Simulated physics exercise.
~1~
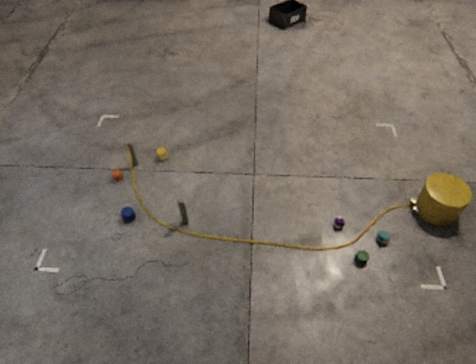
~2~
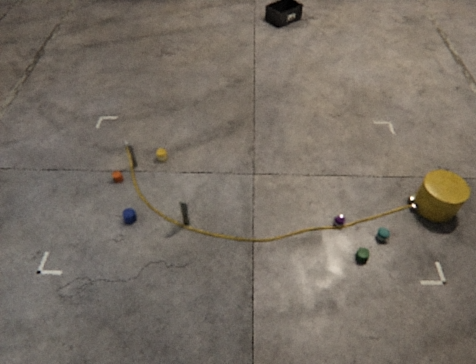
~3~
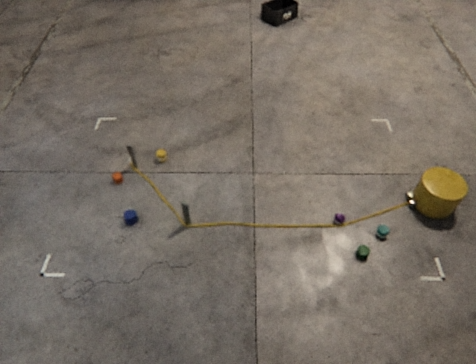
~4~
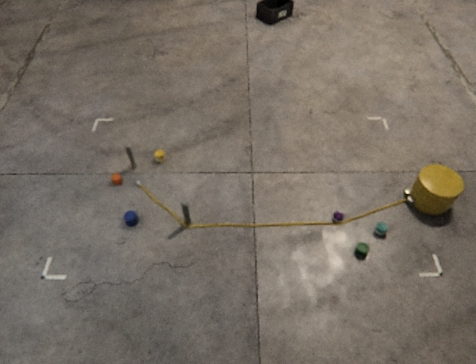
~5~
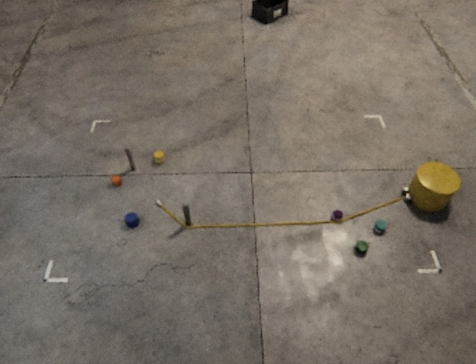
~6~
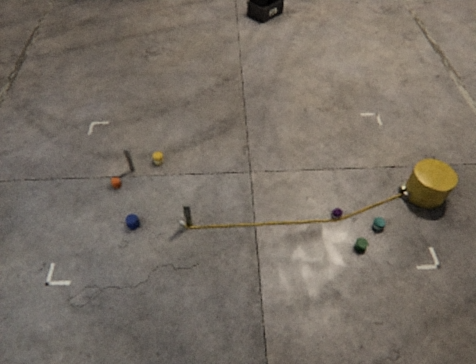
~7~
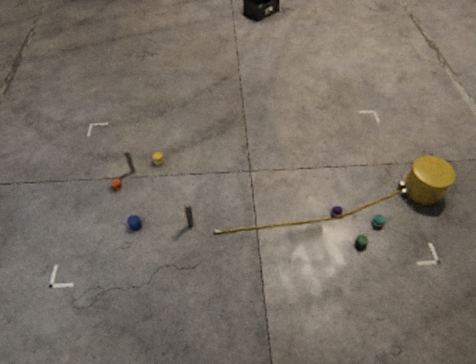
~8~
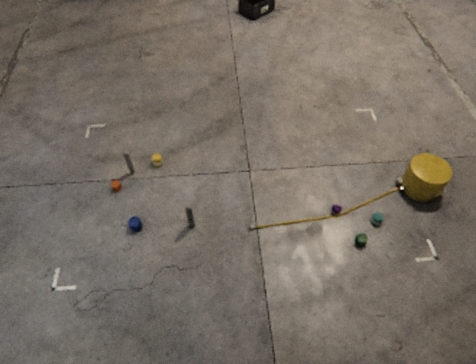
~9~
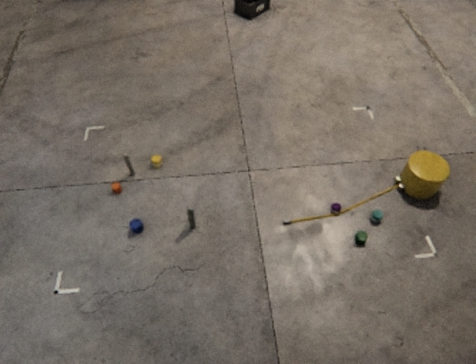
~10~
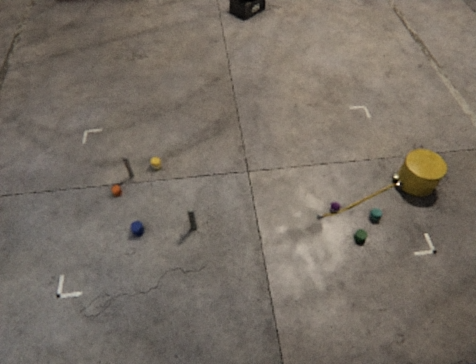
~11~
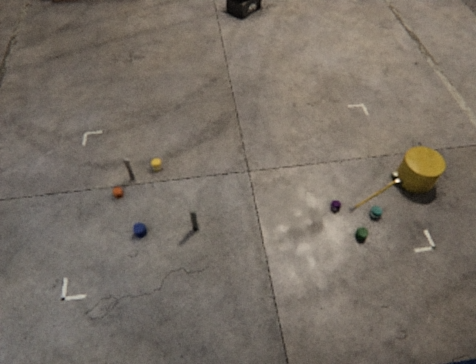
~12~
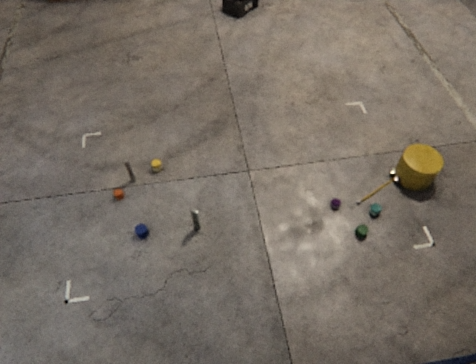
At first, a long yellow cord curves across a grey concrete floor from a yellow drum at the right, passing two short upright posts and six small coloured objects on its way to the left. The cord then pulls taut, straightening and bending around the lower post. Its free end leaves the upper post, slides down to the lower one and slips past it. The end keeps trailing rightward across the floor, passing the purple object as the cord shortens. Finally, only a short stub sticks out from the drum, while the small objects remain where they were.
